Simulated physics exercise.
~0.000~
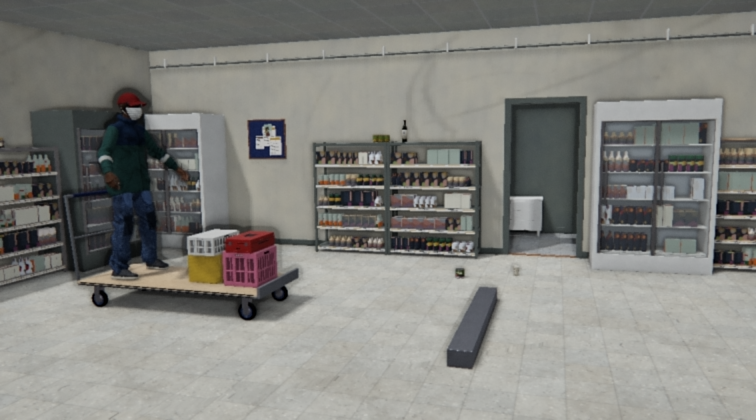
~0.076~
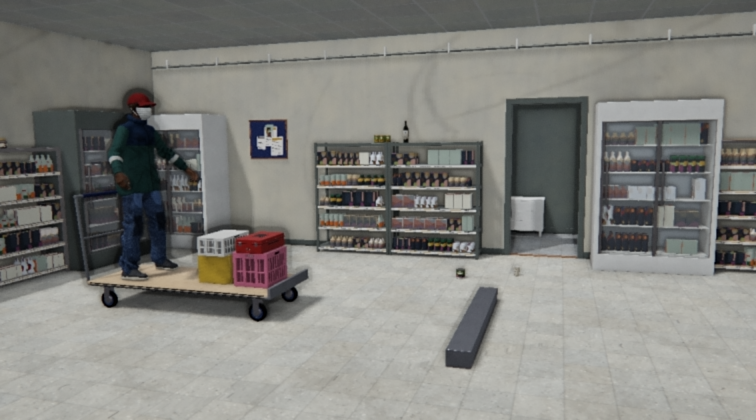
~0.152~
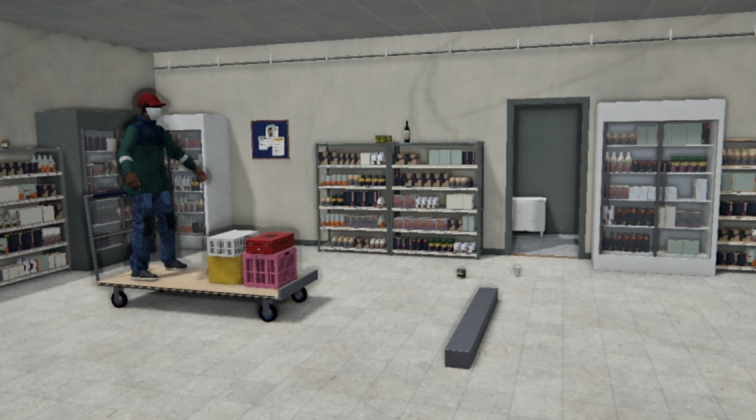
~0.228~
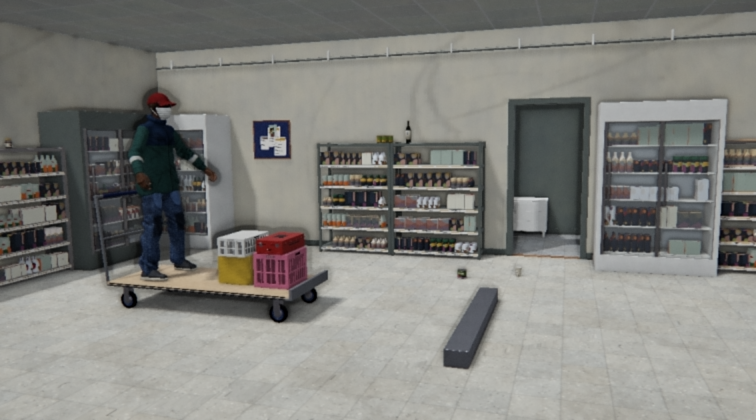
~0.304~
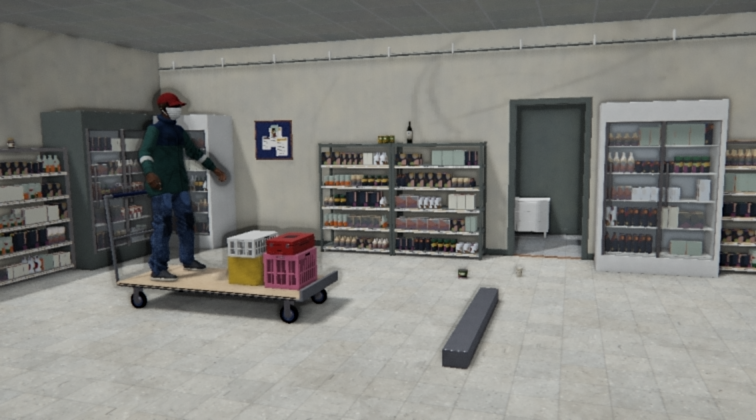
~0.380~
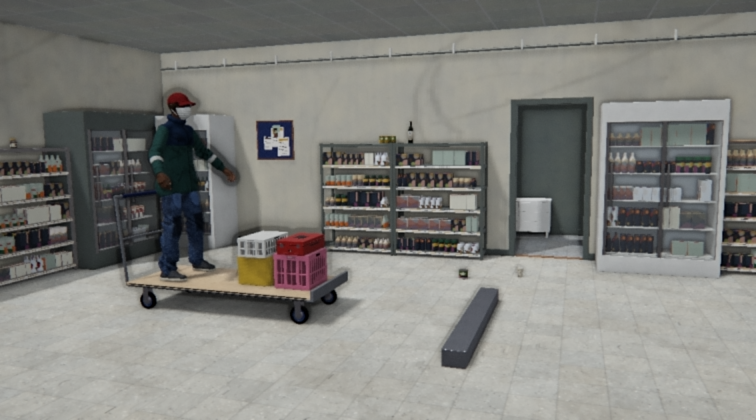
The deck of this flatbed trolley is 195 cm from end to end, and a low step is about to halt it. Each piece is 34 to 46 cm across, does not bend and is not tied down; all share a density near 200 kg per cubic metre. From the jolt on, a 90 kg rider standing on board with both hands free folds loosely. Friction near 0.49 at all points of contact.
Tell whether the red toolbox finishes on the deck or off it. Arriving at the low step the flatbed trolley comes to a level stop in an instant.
On it.
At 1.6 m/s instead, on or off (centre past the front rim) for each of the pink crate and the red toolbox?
In that case the pink one would stay put and the red one would not stay put.
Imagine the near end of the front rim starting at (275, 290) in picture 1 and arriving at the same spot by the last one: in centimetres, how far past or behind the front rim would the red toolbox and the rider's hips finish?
The red item would end 20 cm behind the front rim, and the hips 130 cm behind it.
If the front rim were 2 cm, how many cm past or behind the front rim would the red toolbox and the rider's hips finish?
With that rim, red stays 10 cm behind and the hips stay 130 cm behind.
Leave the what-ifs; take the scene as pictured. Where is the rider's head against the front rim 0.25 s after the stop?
At that moment it sits around 120 cm behind the rim.
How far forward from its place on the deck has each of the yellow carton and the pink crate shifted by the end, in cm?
Ahead by: Yellow 15, pink 10 (cm).
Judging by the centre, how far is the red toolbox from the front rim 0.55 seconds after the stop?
About 10 cm behind the rim.
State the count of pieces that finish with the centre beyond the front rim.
0.
Impact comes at 1.35 s.
After 1.60 s the red toolbox is 9 cm behind the rim, tilted 0°, near (465, 252) in the last picture's view.
After 1.90 s the red toolbox is 8 cm behind the rim, tilted 0°, near (466, 253) in the last picture's view.
After 2.35 s the red toolbox is 8 cm behind the rim, tilted 0°, near (466, 253) in the last picture's view.
When all is still (3.2 s), nothing is past the rim; behind it, red toolbox, yellow carton, white crate, pink crate and the rider's hips.
